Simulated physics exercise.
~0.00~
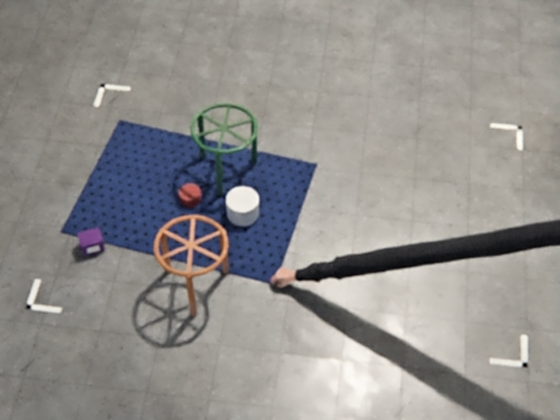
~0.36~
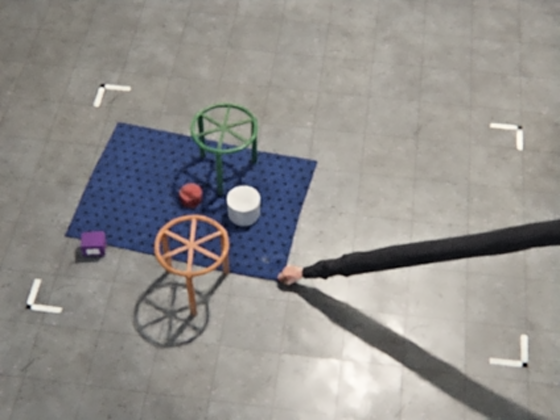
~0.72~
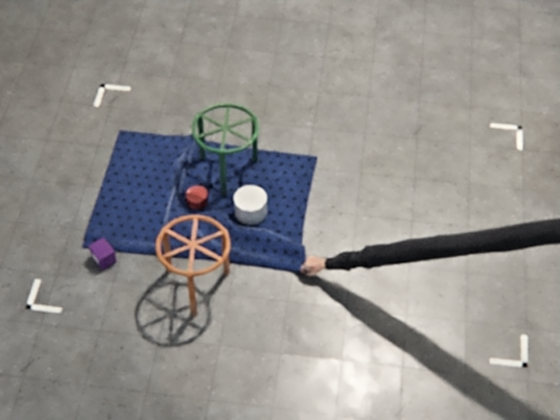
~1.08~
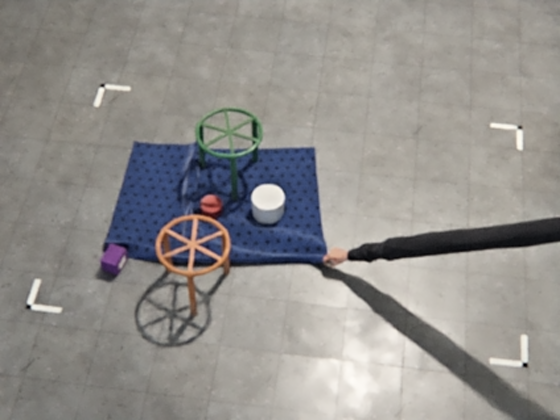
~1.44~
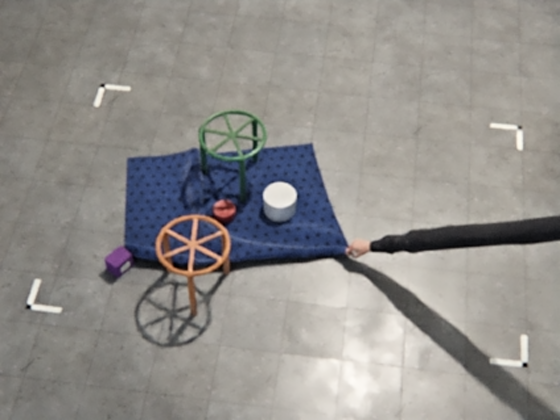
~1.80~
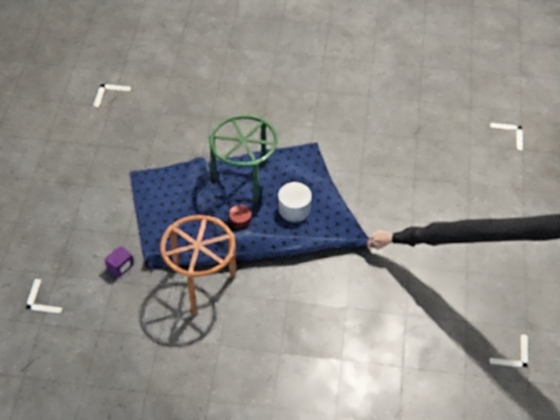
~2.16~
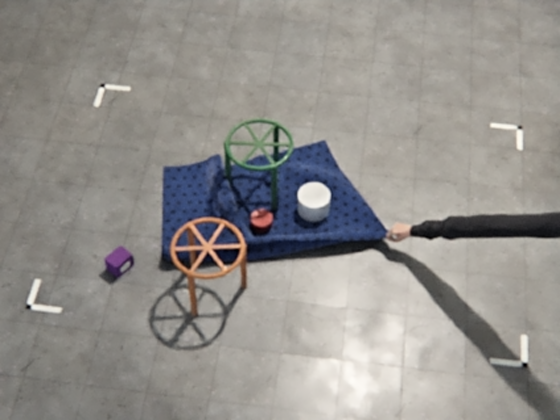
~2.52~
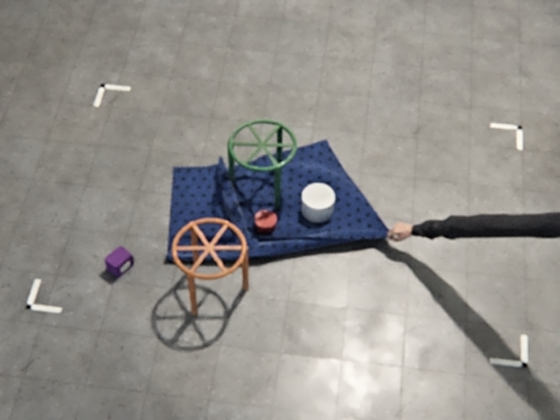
On a grey floor, a hand drags a blue sheet right, leaving the purple carton behind.
